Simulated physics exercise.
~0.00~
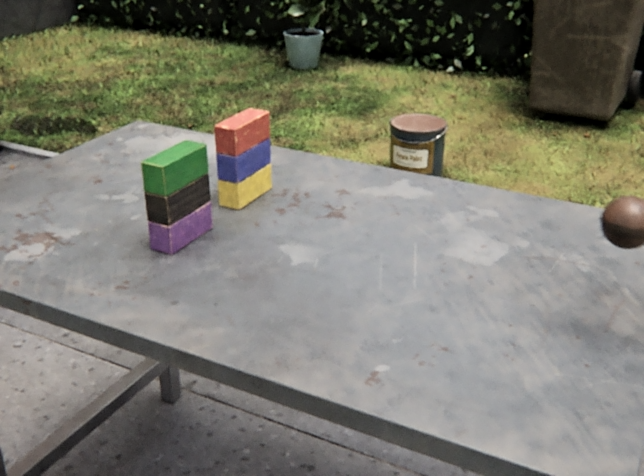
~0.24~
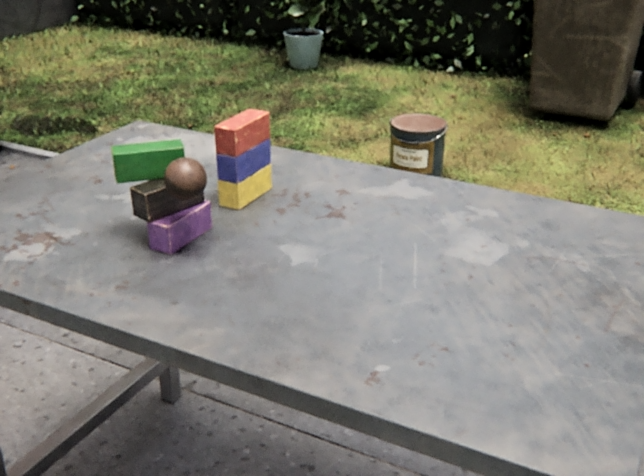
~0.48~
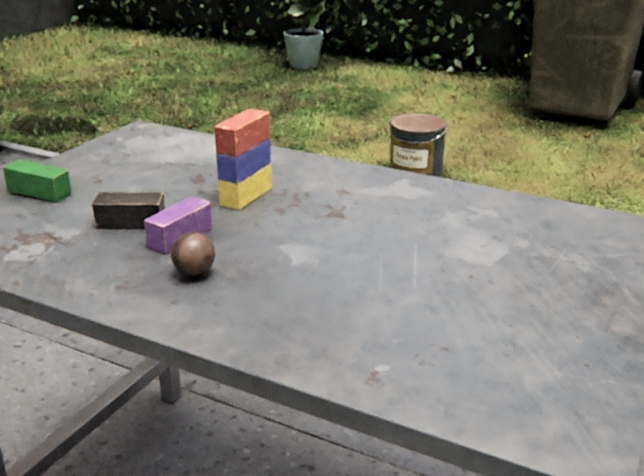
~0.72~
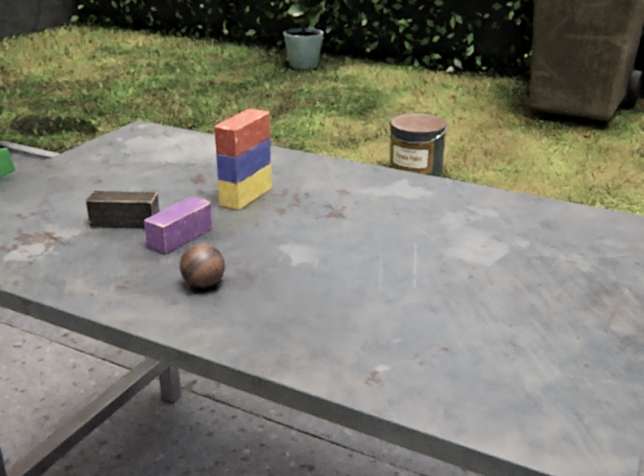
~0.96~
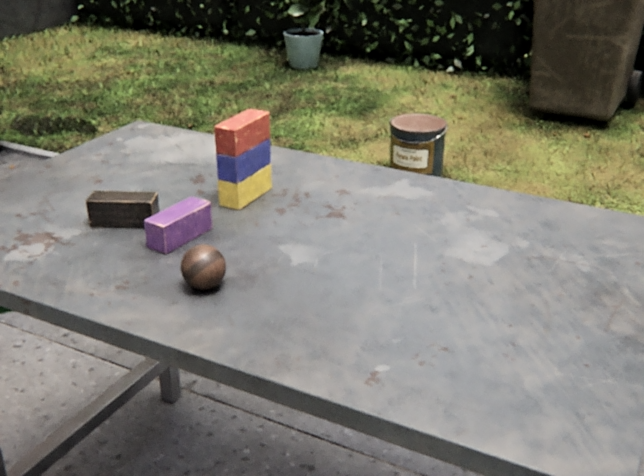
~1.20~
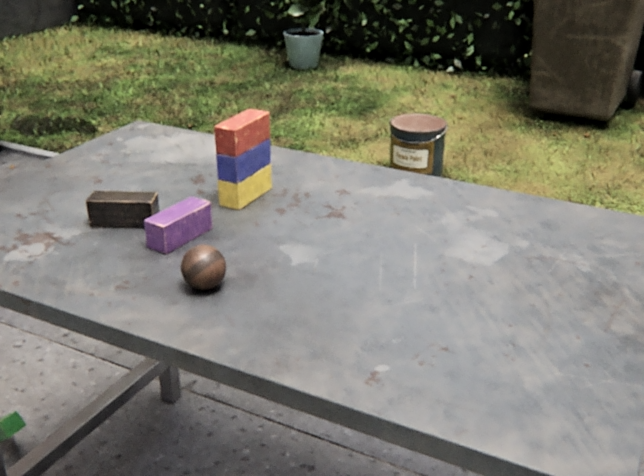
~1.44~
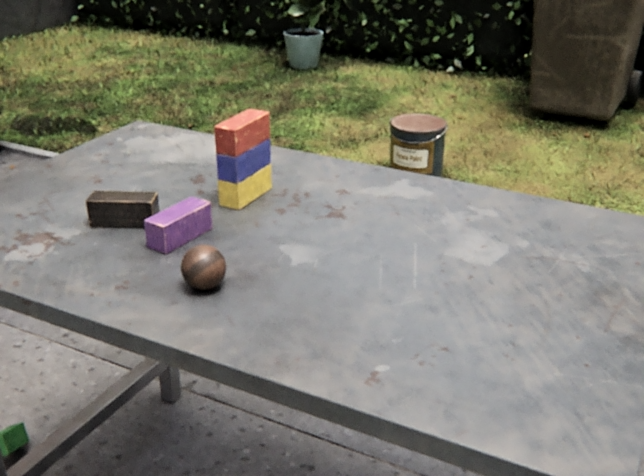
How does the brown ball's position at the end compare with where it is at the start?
At the start the brown ball is in the air at the far right of the view, and by the end it rests on the left part of the table, just in front of the purple block.
